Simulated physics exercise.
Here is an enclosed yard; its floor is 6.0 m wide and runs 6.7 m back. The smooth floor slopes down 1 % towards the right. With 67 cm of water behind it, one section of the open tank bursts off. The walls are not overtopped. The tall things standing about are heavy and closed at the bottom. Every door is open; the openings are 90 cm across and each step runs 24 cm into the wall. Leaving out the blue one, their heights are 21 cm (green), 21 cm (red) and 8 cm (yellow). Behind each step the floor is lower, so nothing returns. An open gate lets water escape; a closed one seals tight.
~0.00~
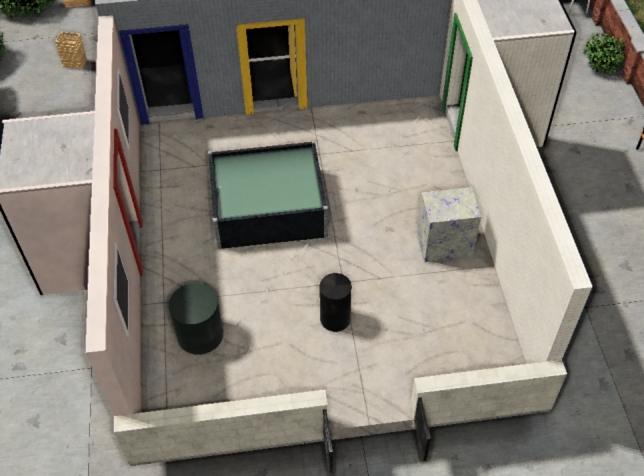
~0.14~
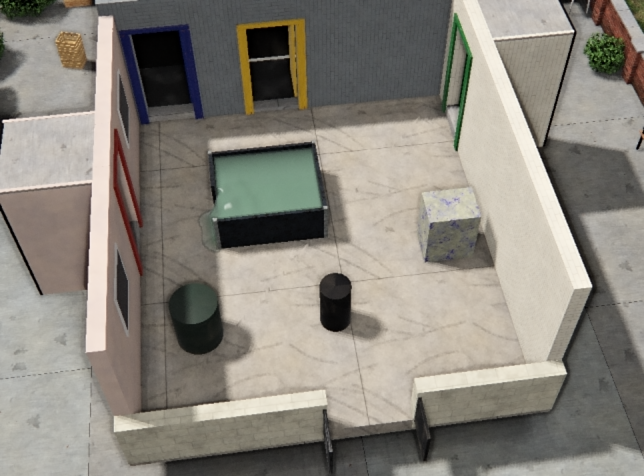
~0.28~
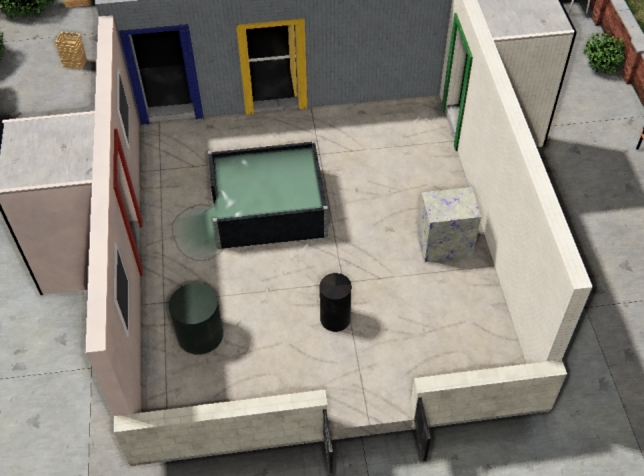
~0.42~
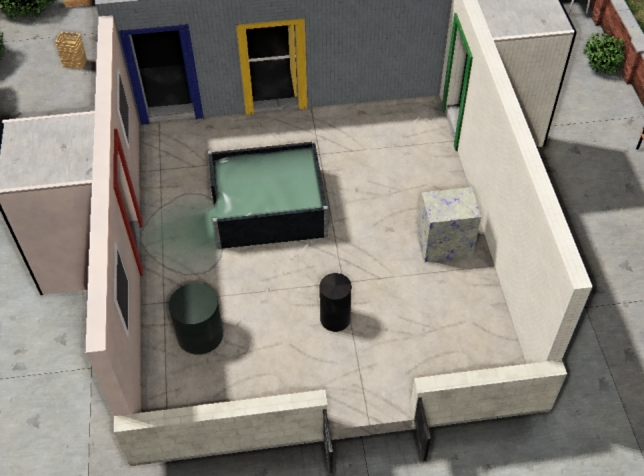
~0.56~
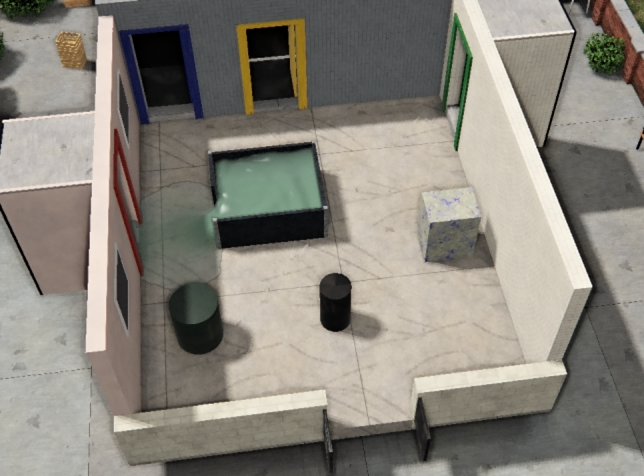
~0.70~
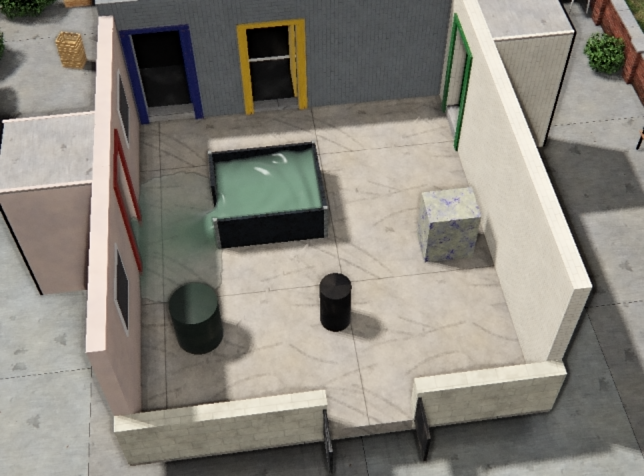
The clip shows a walled yard with a dark open tank of greenish water; water pours from the tank's left side, spreads across the floor to the left wall by the red doorway, then widens along it.
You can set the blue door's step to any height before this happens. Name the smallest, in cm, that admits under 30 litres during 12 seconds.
About 11.5 cm.
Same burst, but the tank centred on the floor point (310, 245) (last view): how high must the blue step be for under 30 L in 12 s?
About 11.0 cm.
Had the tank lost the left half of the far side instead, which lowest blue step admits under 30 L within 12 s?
Some 22 cm.
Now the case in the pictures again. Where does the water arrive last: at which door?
The green one.
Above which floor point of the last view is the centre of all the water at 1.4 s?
Around (234, 218).
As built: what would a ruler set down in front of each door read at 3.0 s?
Depths in cm: Green 0, blue 16, red 23, yellow 3.
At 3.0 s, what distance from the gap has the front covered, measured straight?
About 4.0 m.
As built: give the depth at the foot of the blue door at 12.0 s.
About 4.0 cm.
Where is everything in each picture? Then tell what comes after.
The first frame shows the open tank at (266, 183) is whole and still, 67 cm deep; the blue door at (165, 81) is dry.
In the second frame, water pours out at (219, 222) and has run 0.2 m, to (207, 243); about 6 cm deep outside, 67 cm at the back.
In the third frame, the front is at (179, 240), 0.7 m from the gap at (219, 222); 0.6 m2 of floor is wet, 67 cm left at the back.
In the fourth frame, the gap is at (219, 223), the front 1.3 m out at (148, 244); the back of the open tank holds 67 cm.
In the fifth frame, the front is at (132, 246), 1.5 m from the gap at (219, 223); 2.6 m2 of floor is wet, 64 cm left at the back.
In the sixth frame, the front is at (141, 295), 1.6 m from the gap at (219, 222); 3.0 m2 of floor is wet, 58 cm left at the back; the blue door at (165, 81), 3.0 m from the gap, is still 1.7 m from the nearest water.
After 1.4 s water covers 15 % of the floor, deepest (37 cm) near (141, 247); it has not reached the blue door.
After 3.0 s water covers 30 % of the floor, deepest (28 cm) near (142, 427); 16 cm at the blue door, 3 litres in over its 17 cm step.
After 12.0 s water covers 95 % of the floor, deepest (8 cm) near (528, 379); 4 cm at the blue door, 3 litres in over its 17 cm step.
At the blue door as built, the water arrived by 1.8 s and peaked near 20 cm at 2.4 s.
With a step of 10 cm, 50 litres would have come in within the 12 s; with 13.5 cm, 16 litres. So under 30 litres takes about 11.5 cm.
